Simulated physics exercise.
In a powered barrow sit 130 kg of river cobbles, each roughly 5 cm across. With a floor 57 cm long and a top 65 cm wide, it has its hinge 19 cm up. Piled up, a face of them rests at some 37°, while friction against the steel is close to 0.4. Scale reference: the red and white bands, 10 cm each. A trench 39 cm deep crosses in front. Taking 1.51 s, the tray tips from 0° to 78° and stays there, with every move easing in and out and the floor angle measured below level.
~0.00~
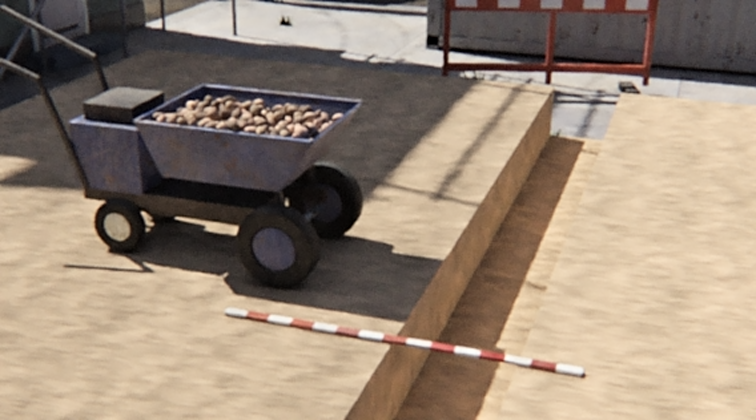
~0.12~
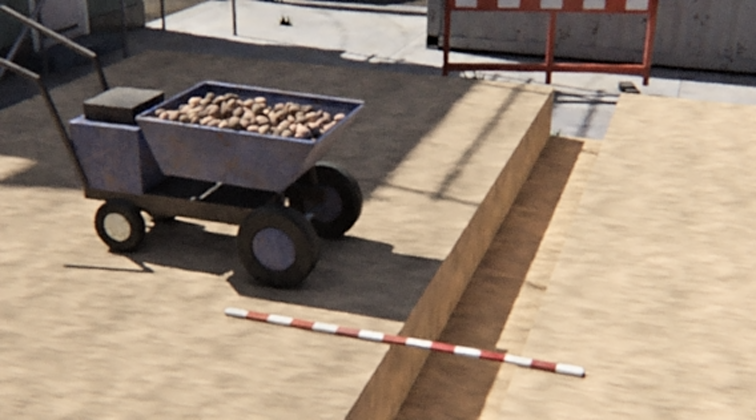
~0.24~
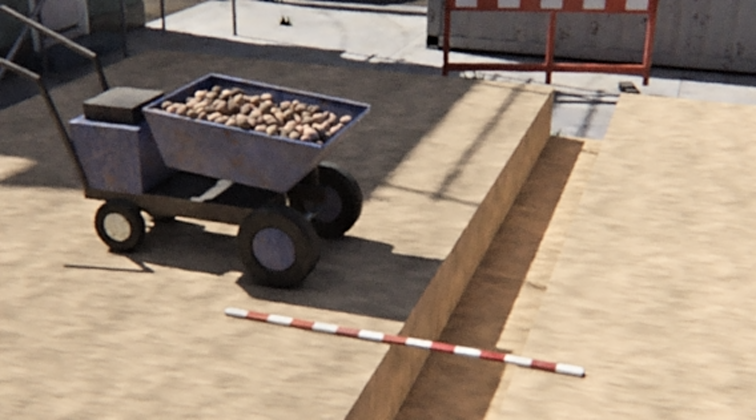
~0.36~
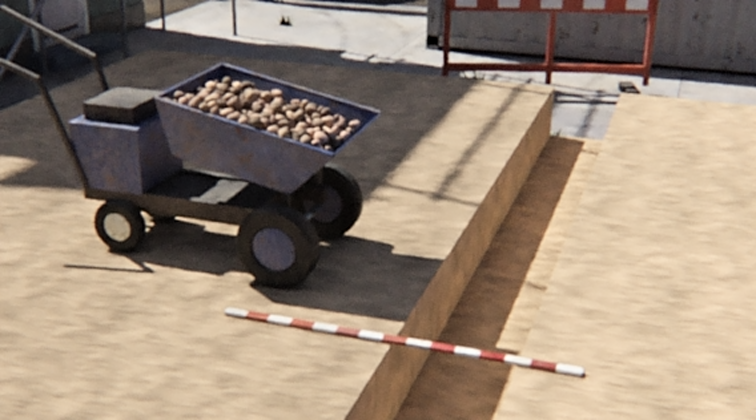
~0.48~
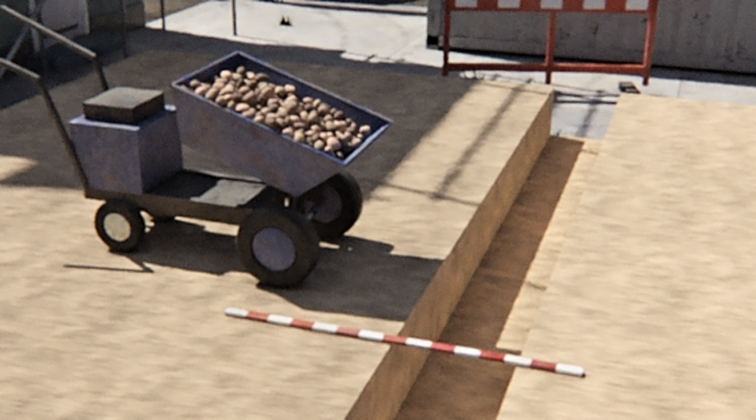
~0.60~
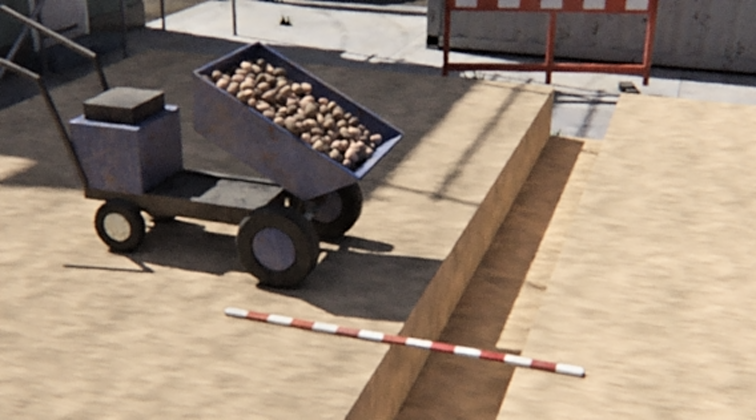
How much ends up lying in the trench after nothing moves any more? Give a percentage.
A share of about 97 per cent.
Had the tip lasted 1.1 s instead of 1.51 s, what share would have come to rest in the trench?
Probably about 100 in a hundred.
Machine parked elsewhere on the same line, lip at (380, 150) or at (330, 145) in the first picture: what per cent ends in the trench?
The first start gives about 95 per cent, the second about 100.
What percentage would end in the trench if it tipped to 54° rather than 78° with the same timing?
Then about 35 per cent.
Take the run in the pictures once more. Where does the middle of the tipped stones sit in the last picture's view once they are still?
Their middle lands near (482, 350).
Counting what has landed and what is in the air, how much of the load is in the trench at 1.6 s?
Some 60 per cent.
After 1.1 s the floor is at 66°; 96 % in the tray, 2 % short of the trench, 1 % in the trench; the foremost stones are at (432, 254).
After 1.6 s the floor is at 78°; 37 % in the tray, 6 % short of the trench, 58 % in the trench; the foremost stones are at (525, 375).
After 2.0 s the floor is at 78°; 12 % in the tray, 6 % short of the trench, 83 % in the trench; the foremost stones are at (528, 374).
After 3.9 s the floor is at 78°; 0 % in the tray, 3 % short of the trench, 97 % in the trench; the foremost stones are at (527, 374).
